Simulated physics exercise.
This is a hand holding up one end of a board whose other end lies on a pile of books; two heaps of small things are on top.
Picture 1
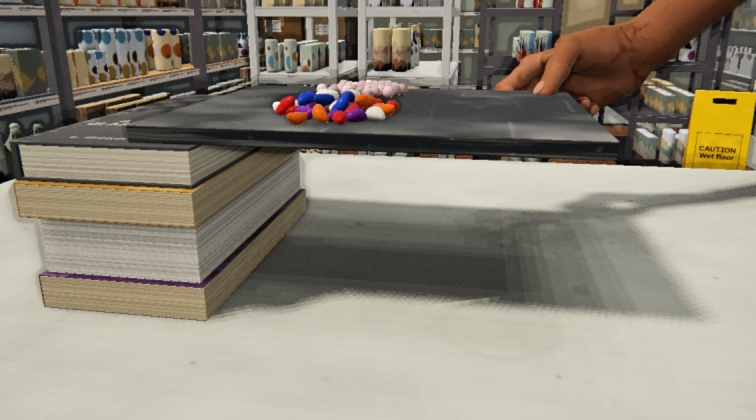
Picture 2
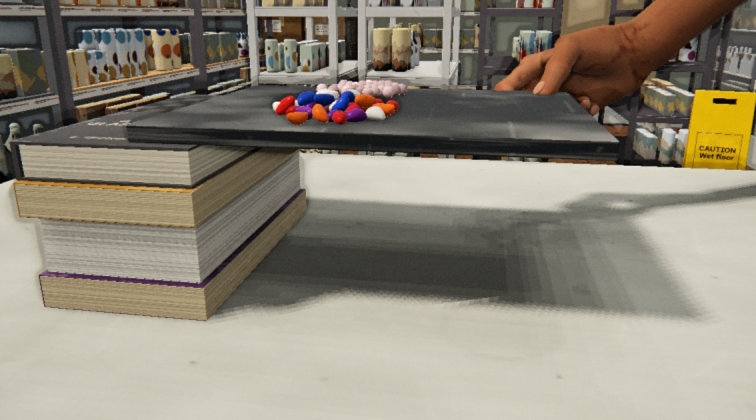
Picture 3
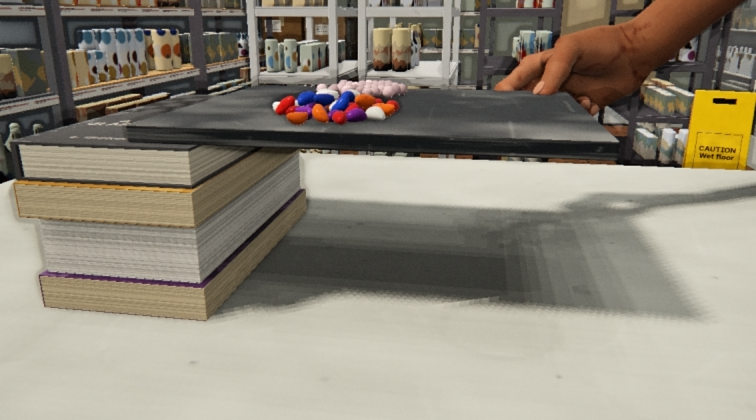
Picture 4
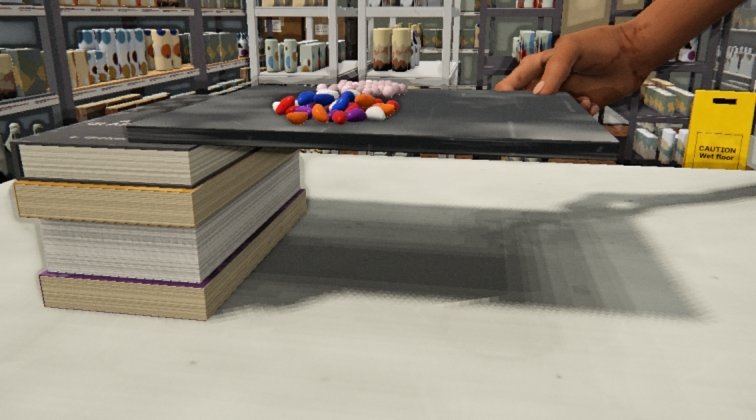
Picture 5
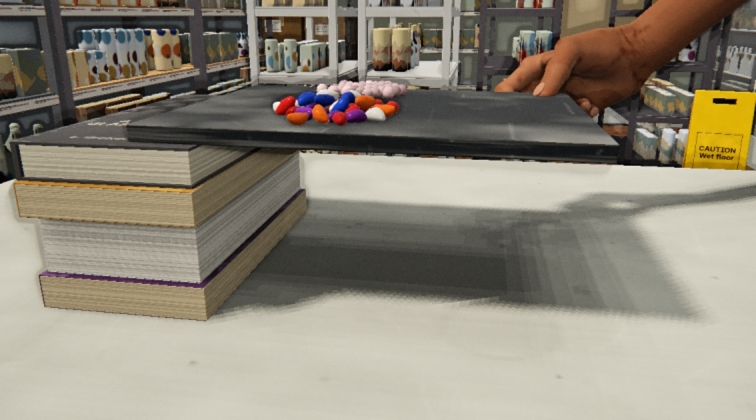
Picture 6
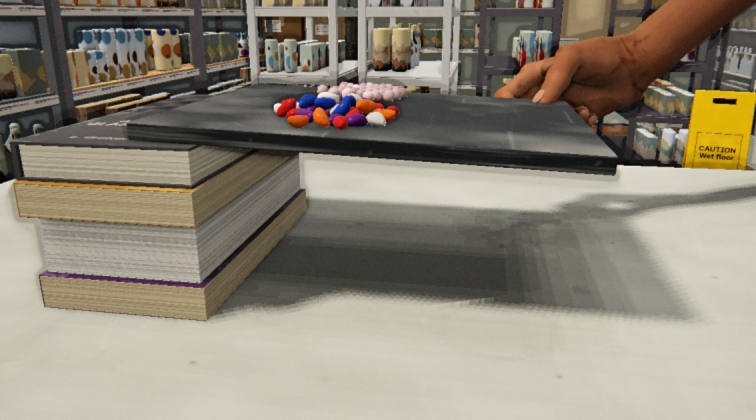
A hand at the upper right holds one end of a dark board whose left end rests on a pile of thick books on a white surface, seen from slightly above in a shop-like room with shelves and a yellow caution sign. Red, blue, orange, purple and white jelly beans lie in front of pale pink sugar pearls. The camera and heaps stay still while the hand finally lowers the board's right end slightly.
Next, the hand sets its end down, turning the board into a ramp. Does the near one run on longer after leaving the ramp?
No, the far one does.
Then, 0.36 s past the last view, board sloping at 10°; front batch all still on the board; back batch all still on the board.
Then, 0.81 s past the last view, board sloping at 21°; front batch all still on the board; back batch mostly less than half a board's length out.
Then, 1.30 s past the last view, board resting at 29°; front batch most still on the board; back batch mostly up to a board's length out.
Finally, board resting at 29°; front batch mostly at the foot of the board; back batch mostly more than two board lengths out, about a third gone off the table; the back batch has gone farther.
